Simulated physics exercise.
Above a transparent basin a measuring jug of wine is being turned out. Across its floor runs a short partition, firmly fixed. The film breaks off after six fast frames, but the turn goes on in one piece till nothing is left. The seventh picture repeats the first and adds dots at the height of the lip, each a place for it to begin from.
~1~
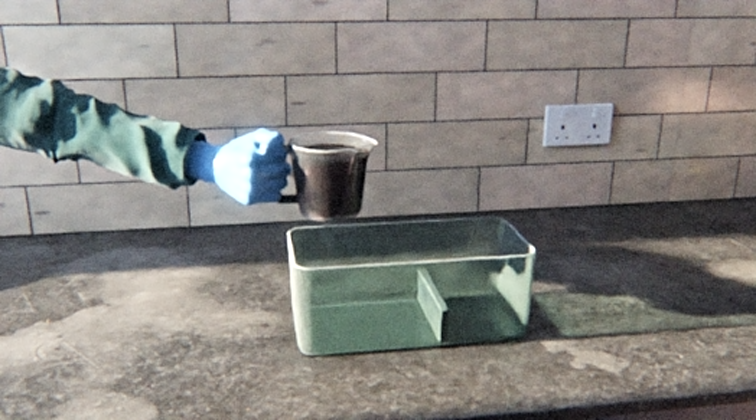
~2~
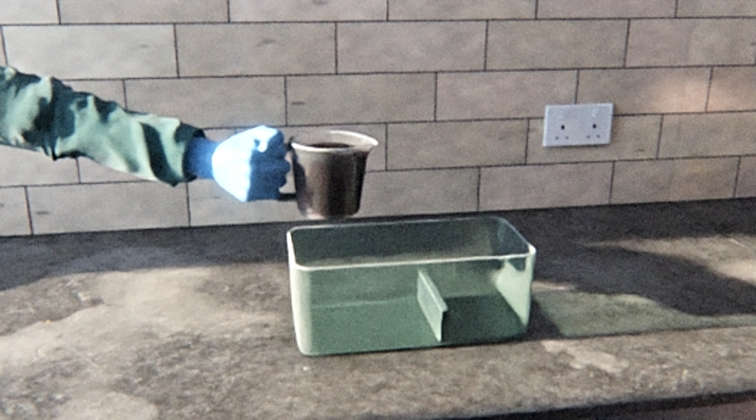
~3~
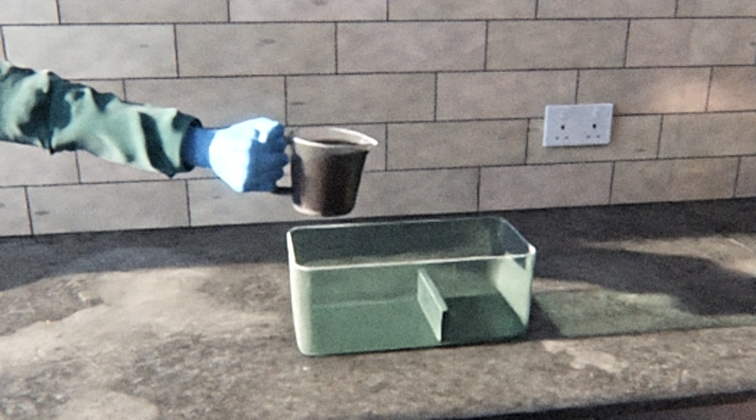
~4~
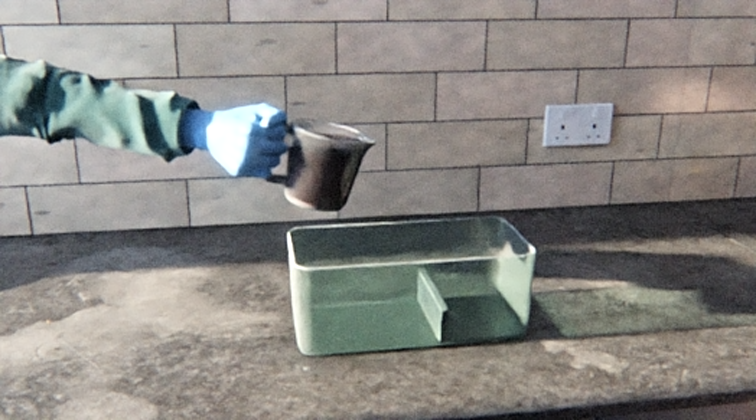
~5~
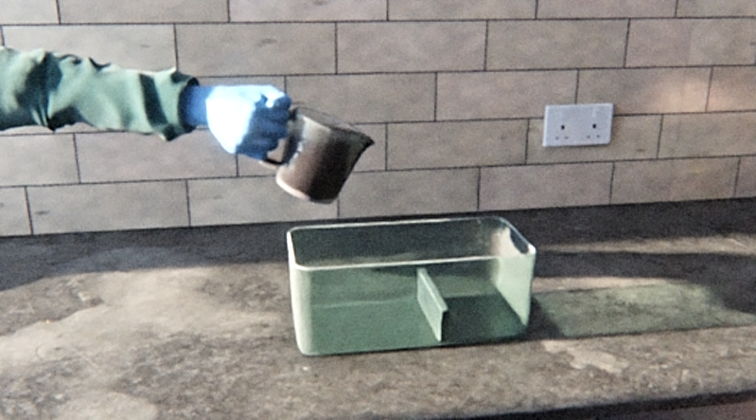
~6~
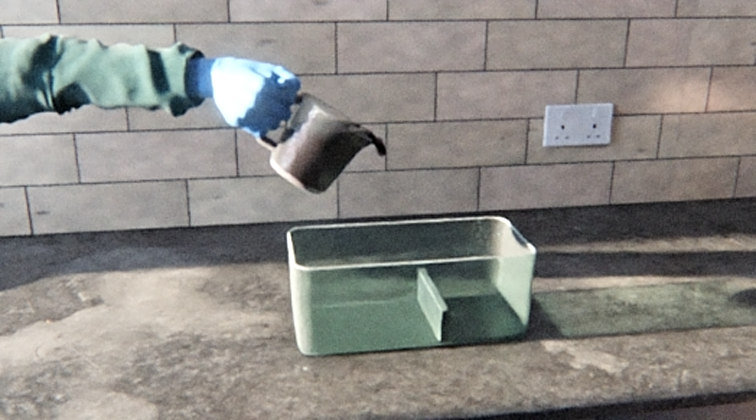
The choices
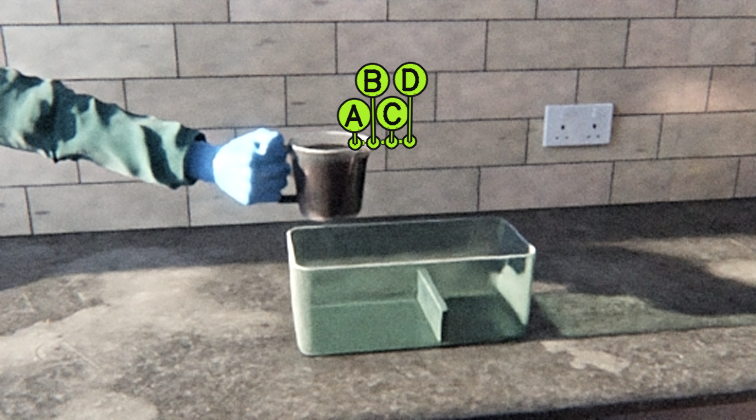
A gloved hand tilts a jug of dark liquid rightward above a clear basin until liquid crosses the lip.
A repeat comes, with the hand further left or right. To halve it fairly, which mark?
A beats the others.
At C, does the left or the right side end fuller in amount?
The right side.
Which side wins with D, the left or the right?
The right one.
On the marked copy, A at (355, 143); B at (373, 142); C at (391, 141); D at (409, 141).
If A is chosen, about 52 % ends left of the wall and 46 % right of it.
If B is chosen, about 16 % ends left of the wall and 83 % right of it.
If C is chosen, about 8 % ends left of the wall and 90 % right of it.
If D is chosen, about 16 % ends left of the wall and 80 % right of it; 4 % is lost outside.
